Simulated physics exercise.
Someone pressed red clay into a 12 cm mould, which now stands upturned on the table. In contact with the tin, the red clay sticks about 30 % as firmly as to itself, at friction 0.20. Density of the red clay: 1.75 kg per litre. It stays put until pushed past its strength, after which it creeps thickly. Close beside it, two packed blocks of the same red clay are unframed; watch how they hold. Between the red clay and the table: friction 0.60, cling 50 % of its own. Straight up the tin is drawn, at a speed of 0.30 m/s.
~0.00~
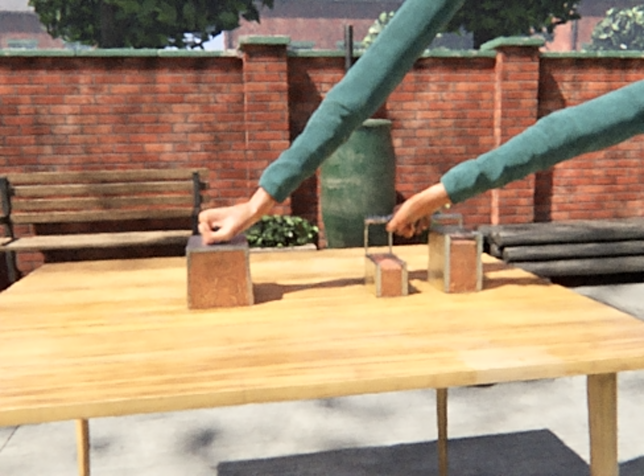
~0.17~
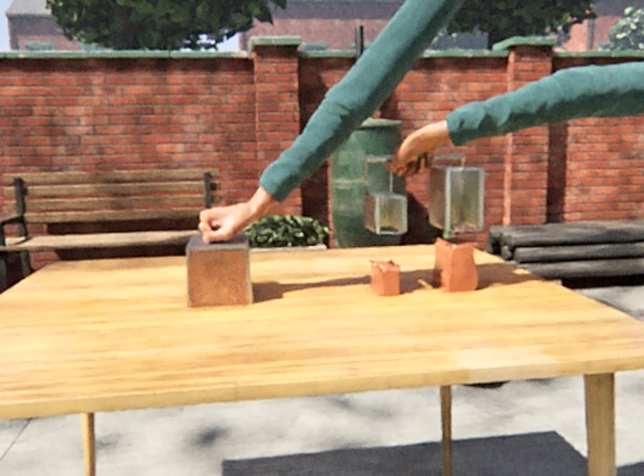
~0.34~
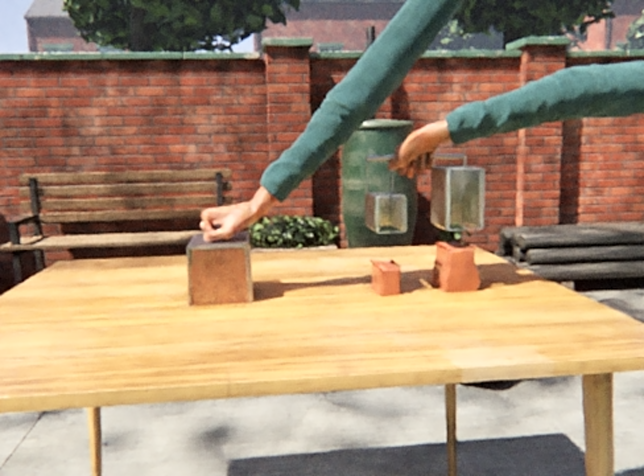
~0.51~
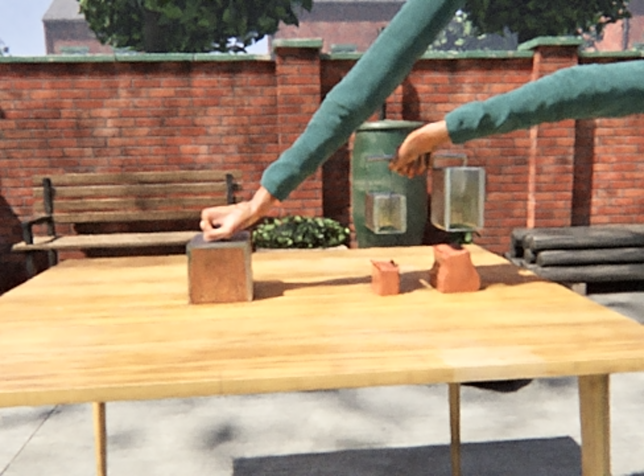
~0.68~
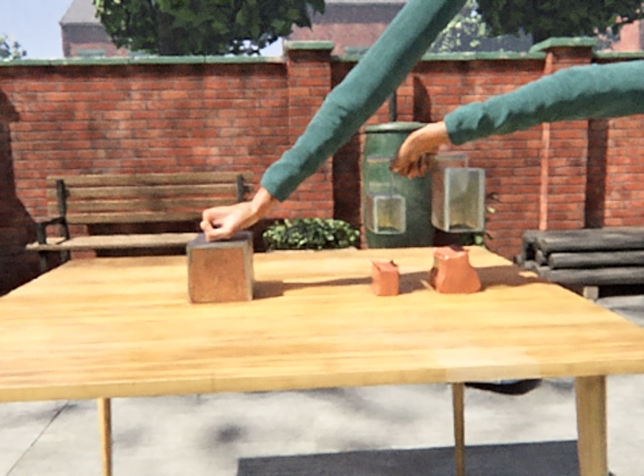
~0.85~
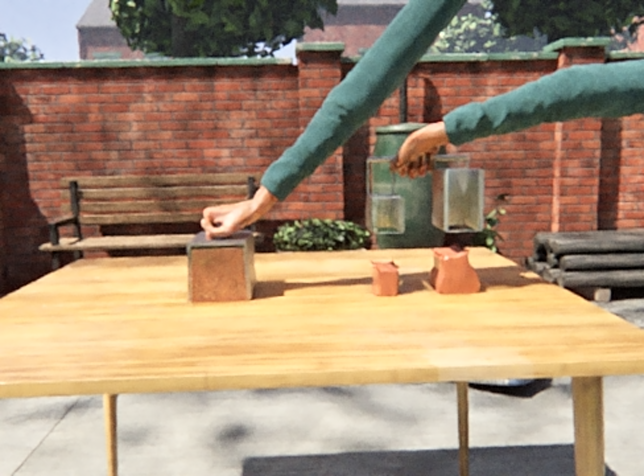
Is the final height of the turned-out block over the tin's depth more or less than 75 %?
Expected reading: Upward of 75 in a hundred.
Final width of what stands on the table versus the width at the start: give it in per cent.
Roughly 120 per cent.
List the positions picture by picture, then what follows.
The first picture shows top corner of the tin at (190, 252), not yet moved; highest point of the red clay at (230, 251); test blocks 6.1 cm, 11 cm high (left to right).
The second picture shows top corner of the tin at (190, 251), not yet moved; highest point of the red clay at (230, 250); test blocks 6.1 cm, 10 cm high (left to right).
The third picture shows top corner of the tin at (191, 250), not yet moved; highest point of the red clay at (230, 249); test blocks 6.1 cm, 9.7 cm high (left to right).
The fourth picture shows top corner of the tin at (190, 249), not yet moved; highest point of the red clay at (230, 248); test blocks 6.1 cm, 9.4 cm high (left to right).
The fifth picture shows top corner of the tin at (191, 249), not yet moved; highest point of the red clay at (229, 248); test blocks 6.1 cm, 9.2 cm high (left to right).
The sixth picture shows top corner of the tin at (191, 246), moved 4 mm; highest point of the red clay at (193, 249); test blocks 6.1 cm, 9.2 cm high (left to right).
By 1.10 s, the tin is up by 7.5 cm.
By 1.40 s, the tin is up by 16 cm; what stands on the table is 89 % of the tin's depth.
By 1.69 s, the tin is up by 24 cm; what stands on the table is 88 % of the tin's depth.
By 1.99 s, the tin is up by 24 cm; what stands on the table is 88 % of the tin's depth.
By 2.09 s, at the end, the tin is up by 24 cm; what stands on the table is 88 % of the tin's depth.
